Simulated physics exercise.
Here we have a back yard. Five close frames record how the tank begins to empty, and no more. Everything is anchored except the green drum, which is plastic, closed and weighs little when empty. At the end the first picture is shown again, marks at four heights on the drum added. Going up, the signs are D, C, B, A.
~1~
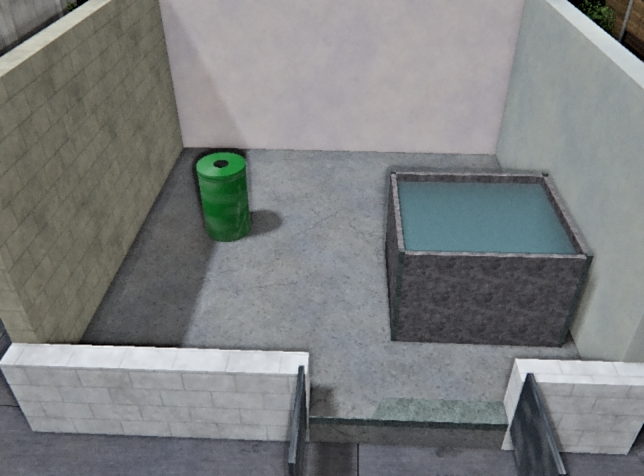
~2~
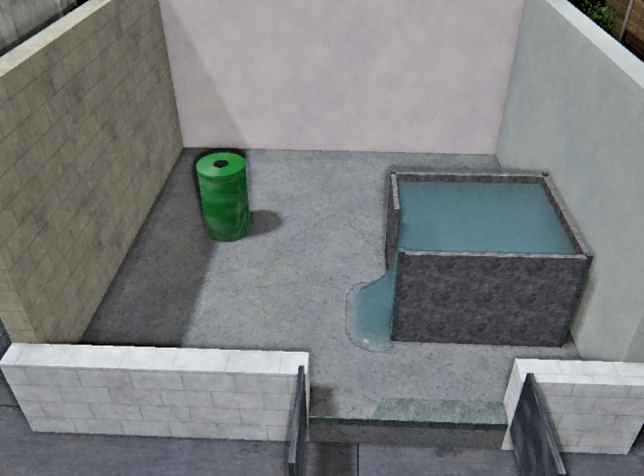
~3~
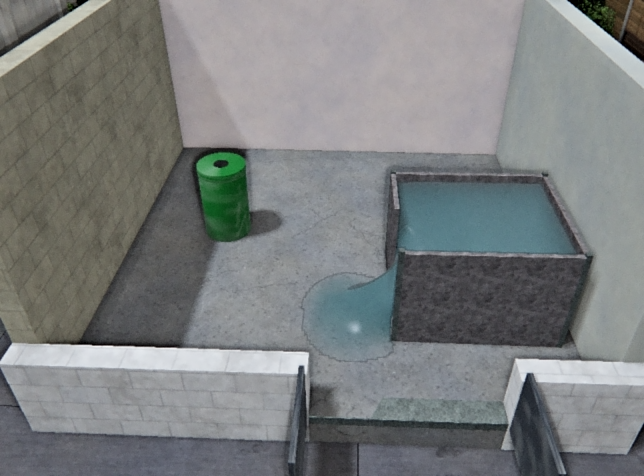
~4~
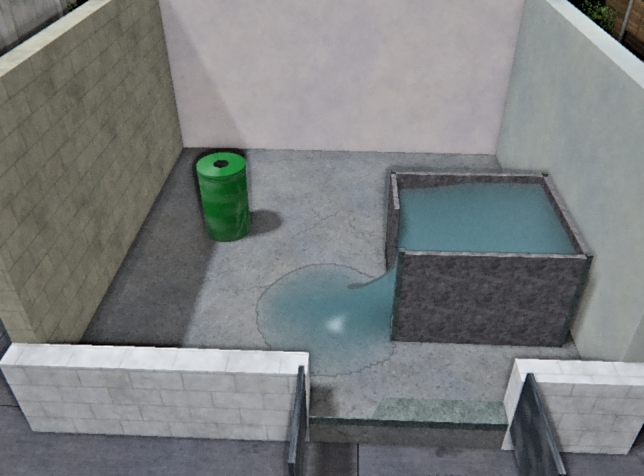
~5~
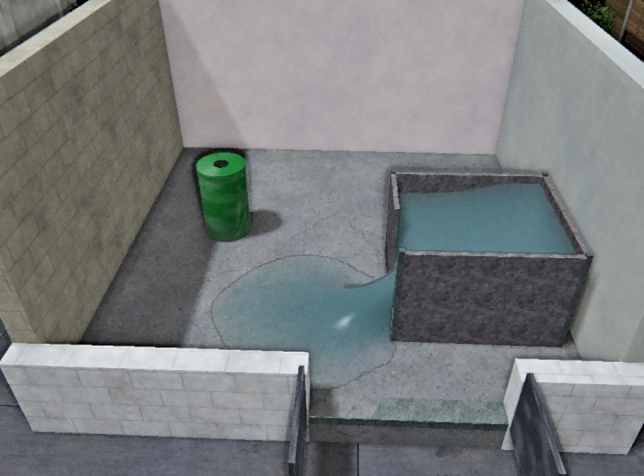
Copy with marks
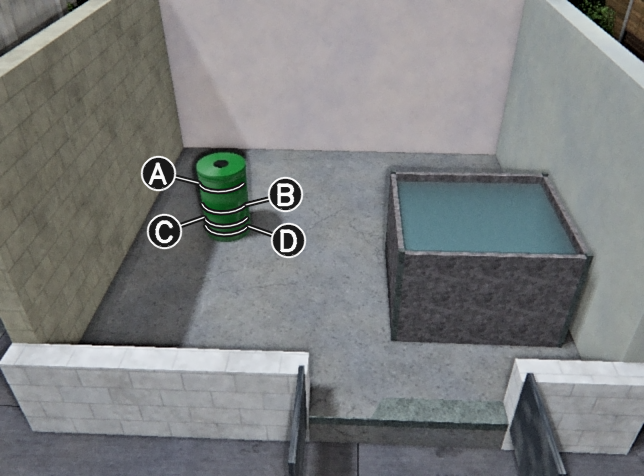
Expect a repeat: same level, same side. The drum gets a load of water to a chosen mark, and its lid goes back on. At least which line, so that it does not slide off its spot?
The limit is B.
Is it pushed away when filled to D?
Yes, it does.
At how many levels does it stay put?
Two of them.
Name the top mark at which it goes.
It is C.
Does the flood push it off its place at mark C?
Yes, that goes wrong.
In white, A at (218, 191); B at (220, 212); C at (222, 226); D at (223, 234); from the bottom up D, C, B, A.
Choosing A, it does not move.
Choosing B, it shifts by a finger or two and stays.
Choosing C, it is pushed about its own width away.
Choosing D, it is pushed about 4 times its own width away.
